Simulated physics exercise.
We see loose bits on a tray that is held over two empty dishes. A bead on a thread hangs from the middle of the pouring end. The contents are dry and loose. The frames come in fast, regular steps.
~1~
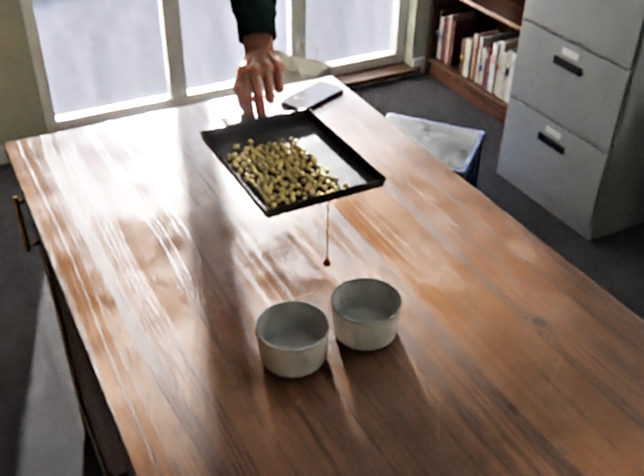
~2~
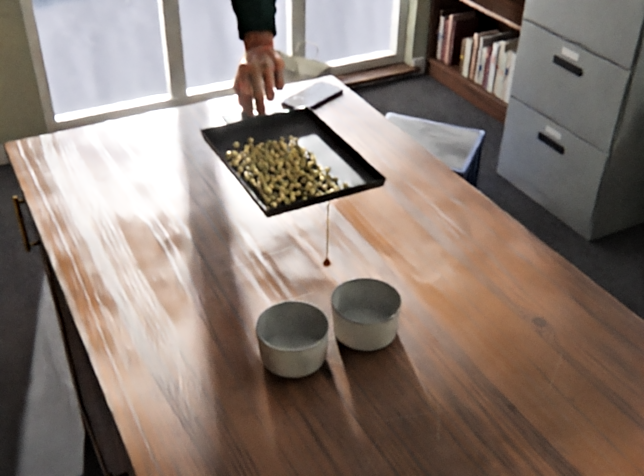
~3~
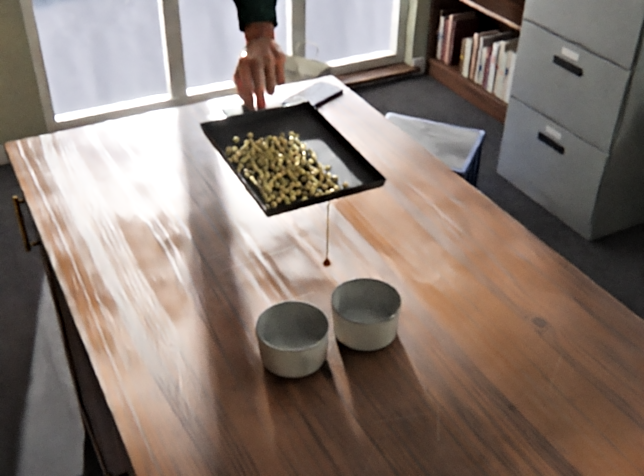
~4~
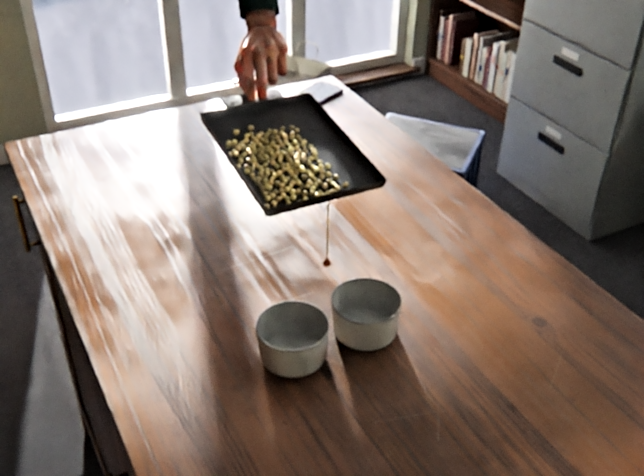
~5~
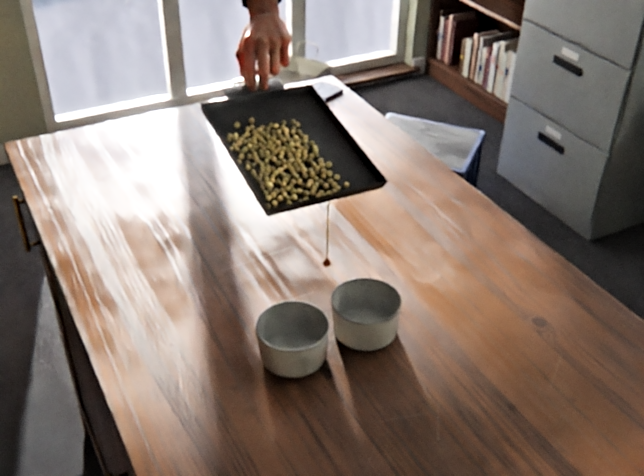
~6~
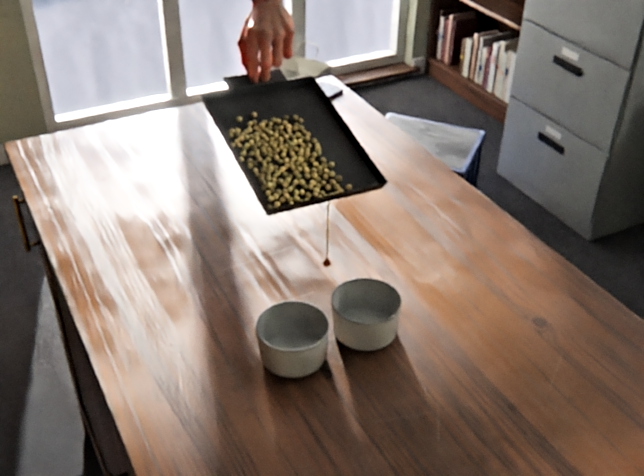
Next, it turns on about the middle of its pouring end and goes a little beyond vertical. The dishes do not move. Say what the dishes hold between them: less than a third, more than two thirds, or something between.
Caught overall: Between a third and two thirds.
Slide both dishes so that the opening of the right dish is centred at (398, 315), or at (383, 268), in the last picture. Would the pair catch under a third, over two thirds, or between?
In turn: Below one third; more than two thirds.
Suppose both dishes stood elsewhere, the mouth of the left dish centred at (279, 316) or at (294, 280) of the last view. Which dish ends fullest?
At the first place right, at the second the right dish.
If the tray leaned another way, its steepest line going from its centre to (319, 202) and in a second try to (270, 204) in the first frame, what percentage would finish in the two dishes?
In turn 70 and 10 in a hundred.
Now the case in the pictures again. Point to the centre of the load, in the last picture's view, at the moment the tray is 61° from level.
At about (321, 179).
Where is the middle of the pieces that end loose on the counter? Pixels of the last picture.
Around (368, 293).
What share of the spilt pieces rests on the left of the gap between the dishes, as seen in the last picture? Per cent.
Roughly 30 in a hundred.
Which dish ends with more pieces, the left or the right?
It is the right dish.
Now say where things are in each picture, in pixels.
Corners of the pouring end at (267, 209) and (383, 177), level; middle of the load at (279, 169), soya beans; left dish at (309, 360); right dish at (384, 333); bead on its thread at (327, 263), in the first picture.
Corners of the pouring end at (267, 209) and (384, 177), level; middle of the load at (279, 168), in the second picture.
Corners of the pouring end at (267, 209) and (384, 178), tipped barely, lowest at the right corner; middle of the load at (280, 165), in the third picture.
Corners of the pouring end at (268, 208) and (384, 179), tipped a little, lowest at the right corner; middle of the load at (280, 161), in the fourth picture.
Corners of the pouring end at (268, 208) and (385, 180), tipped a little, lowest at the right corner; middle of the load at (281, 157), in the fifth picture.
Corners of the pouring end at (269, 208) and (385, 181), tipped clearly, lowest at the right corner; middle of the load at (283, 155), about a third on the move; left dish at (309, 360); right dish at (384, 333), in the sixth picture.
Soon, tray tipped steeply; nearly all on the tray; a stray few in the air.
A while on, tray tipped past a quarter turn; a small part on the tray; a small part in the left dish; about a quarter in the right dish; about a third outside both; about a quarter in the air.
Towards the end, tray tipped past a quarter turn; a small part in the left dish; about a third in the right dish; about half outside both.
Finally, tray tipped past a quarter turn; a small part in the left dish; about a third in the right dish; about half outside both.
